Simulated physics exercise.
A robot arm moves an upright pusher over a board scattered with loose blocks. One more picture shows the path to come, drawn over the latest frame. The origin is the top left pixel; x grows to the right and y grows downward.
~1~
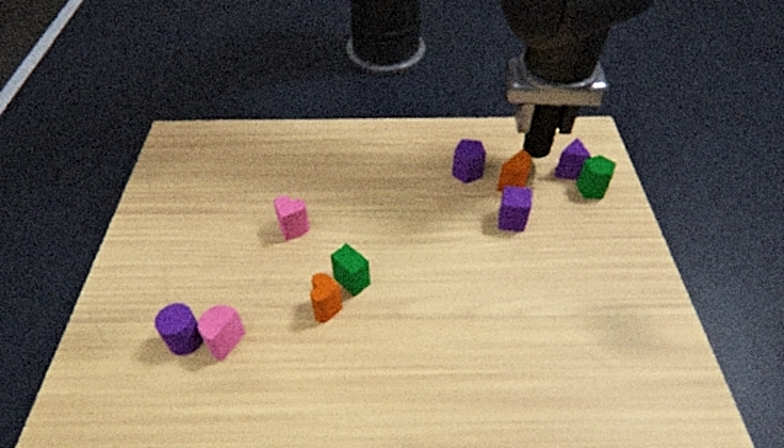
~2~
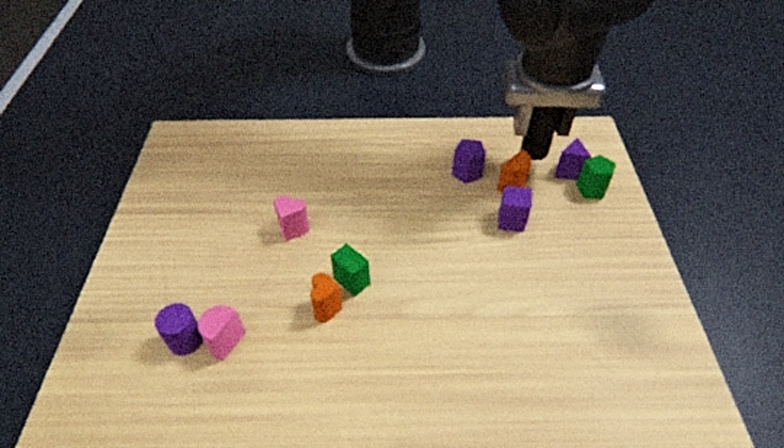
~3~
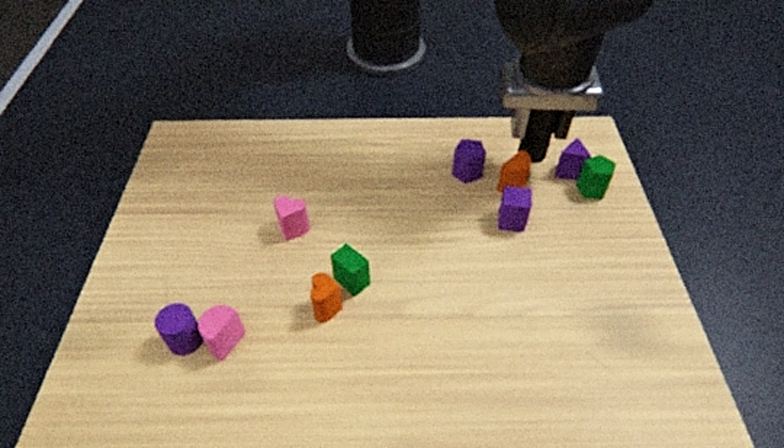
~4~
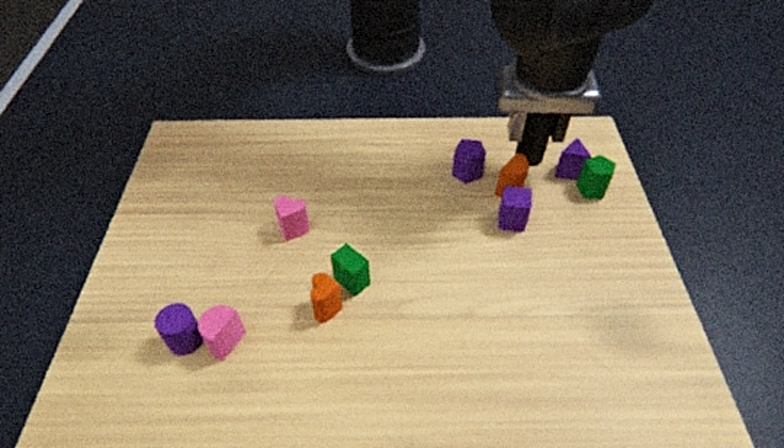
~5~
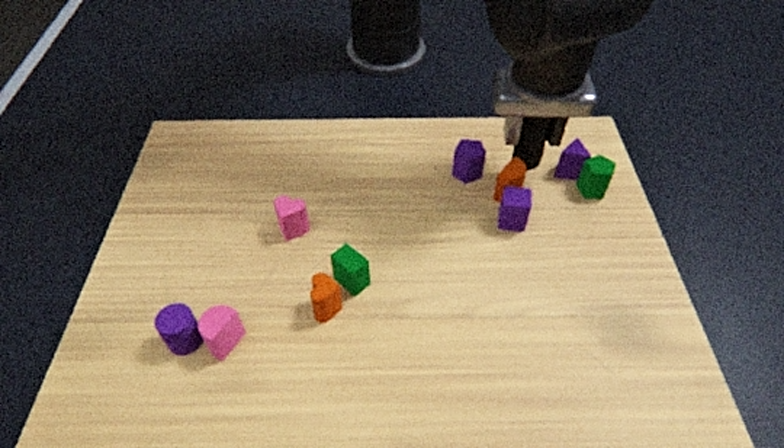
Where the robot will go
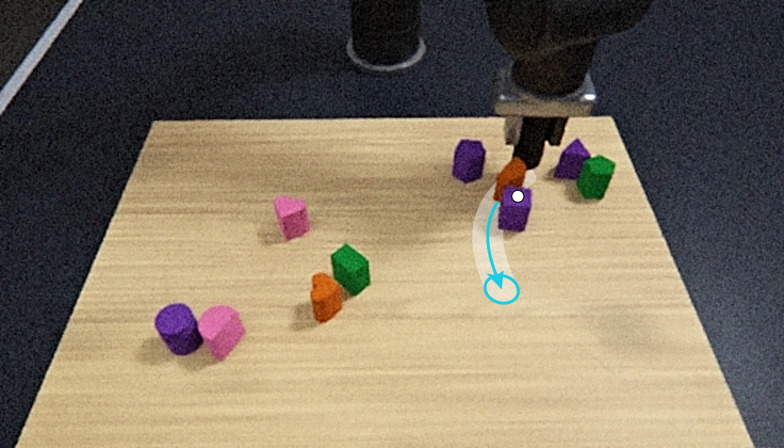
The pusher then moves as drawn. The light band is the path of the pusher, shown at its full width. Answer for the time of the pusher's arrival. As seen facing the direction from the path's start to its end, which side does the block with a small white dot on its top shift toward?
Left-hand side.
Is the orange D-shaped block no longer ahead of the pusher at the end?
Answer: Yes.
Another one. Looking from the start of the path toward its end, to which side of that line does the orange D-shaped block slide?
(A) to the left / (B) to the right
That would be B.
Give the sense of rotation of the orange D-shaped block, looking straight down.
From above, clockwise.
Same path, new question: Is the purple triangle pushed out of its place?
No, that is not what happens.
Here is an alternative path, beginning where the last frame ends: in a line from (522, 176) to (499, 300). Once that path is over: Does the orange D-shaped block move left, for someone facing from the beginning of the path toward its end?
My answer is no.
The line goes from (522, 176) by way of (496, 204) and (488, 243) to (502, 289); the dot is on the purple square block.
On the path given first. One third of the way, pusher (499, 191); orange D-shaped block (486, 200); purple square block (514, 207), turned 65° anticlockwise.
Two thirds of the way, pusher (491, 230); orange D-shaped block (468, 238), turned 25° clockwise; purple square block (524, 232).
At the end, pusher (505, 276); purple pentagon unmoved; orange D-shaped block (463, 252), turned 80° clockwise; purple square block (532, 244), turned 200° anticlockwise; purple triangle unmoved.
